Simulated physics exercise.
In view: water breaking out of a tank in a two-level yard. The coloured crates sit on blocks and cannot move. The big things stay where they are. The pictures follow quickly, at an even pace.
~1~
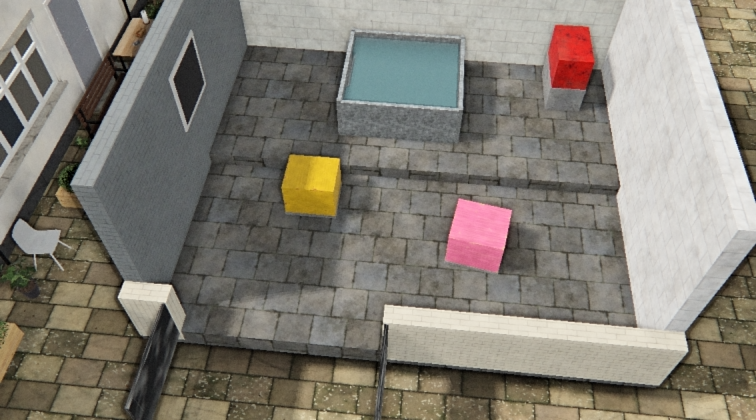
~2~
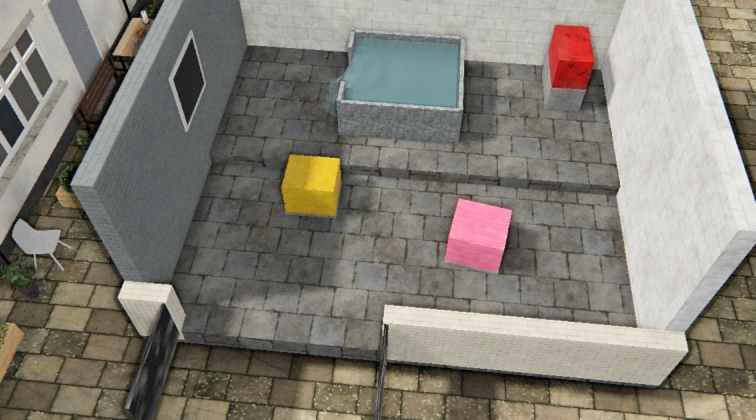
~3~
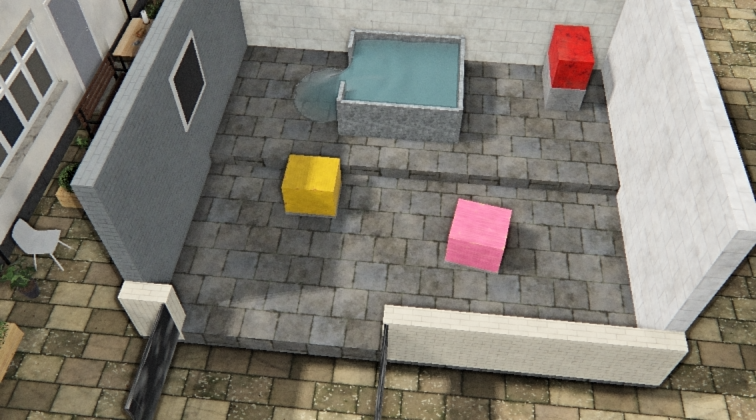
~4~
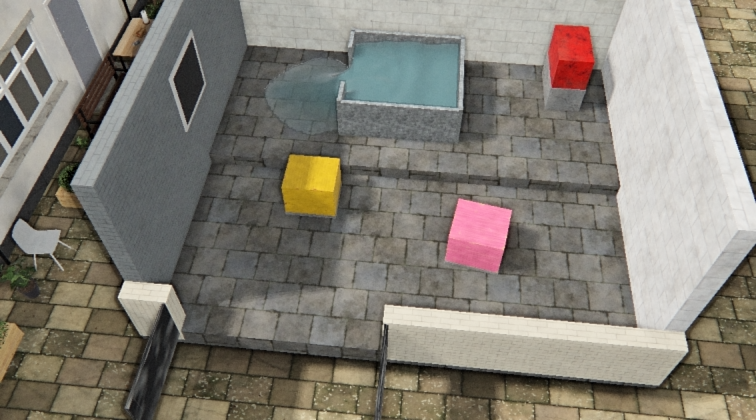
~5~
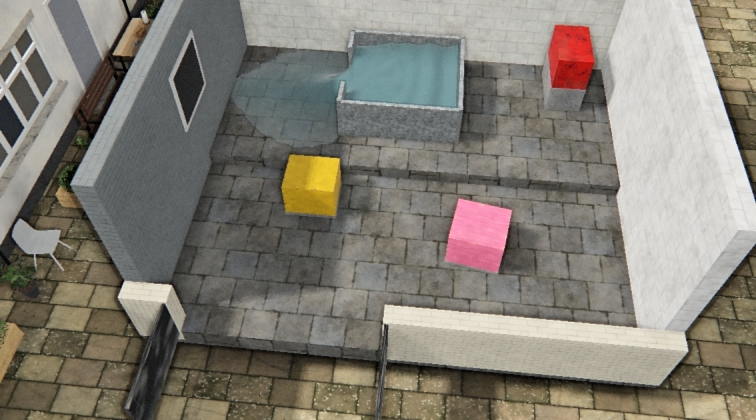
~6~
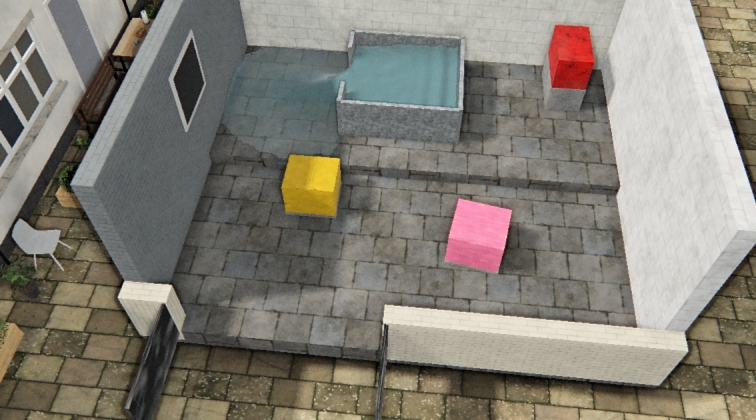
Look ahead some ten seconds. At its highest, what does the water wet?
In the end: The yellow crate is wetted; the pink crate escapes dry; the red crate escapes dry.
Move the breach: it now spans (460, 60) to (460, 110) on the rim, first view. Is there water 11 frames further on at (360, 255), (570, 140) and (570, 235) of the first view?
As listed: Free of water, under water, under water.
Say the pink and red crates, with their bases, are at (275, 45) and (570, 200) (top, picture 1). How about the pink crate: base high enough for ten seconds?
Pink crate takes water.
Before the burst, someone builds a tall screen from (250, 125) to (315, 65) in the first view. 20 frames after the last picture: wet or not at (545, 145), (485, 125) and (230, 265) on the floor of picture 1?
As listed: Not flooded, clear, covered.
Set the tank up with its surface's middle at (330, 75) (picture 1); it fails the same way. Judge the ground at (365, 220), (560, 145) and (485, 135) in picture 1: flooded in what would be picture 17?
In that order: Free of water, clear, dry.
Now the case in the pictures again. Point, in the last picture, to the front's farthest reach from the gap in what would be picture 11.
Around (198, 205).
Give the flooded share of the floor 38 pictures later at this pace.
I make it 45 per cent.
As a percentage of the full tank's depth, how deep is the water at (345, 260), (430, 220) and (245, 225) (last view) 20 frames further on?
About 0, 0 and 8 per cent.
A moment on, water covers 20 % of the floor; the yellow crate water round its plinth, the pink crate not reached, the red crate not reached.
Next, water covers 25 % of the floor; the yellow crate water round its plinth, the pink crate not reached, the red crate not reached.
Then, water covers 35 % of the floor; the yellow crate water round its plinth, the pink crate not reached, the red crate not reached.
Later, water covers 45 % of the floor; the yellow crate water round its plinth, the pink crate not reached, the red crate water round its plinth.
In the end, water covers 65 % of the floor; the yellow crate was topped, the pink crate stayed above the water, the red crate stayed above the water.
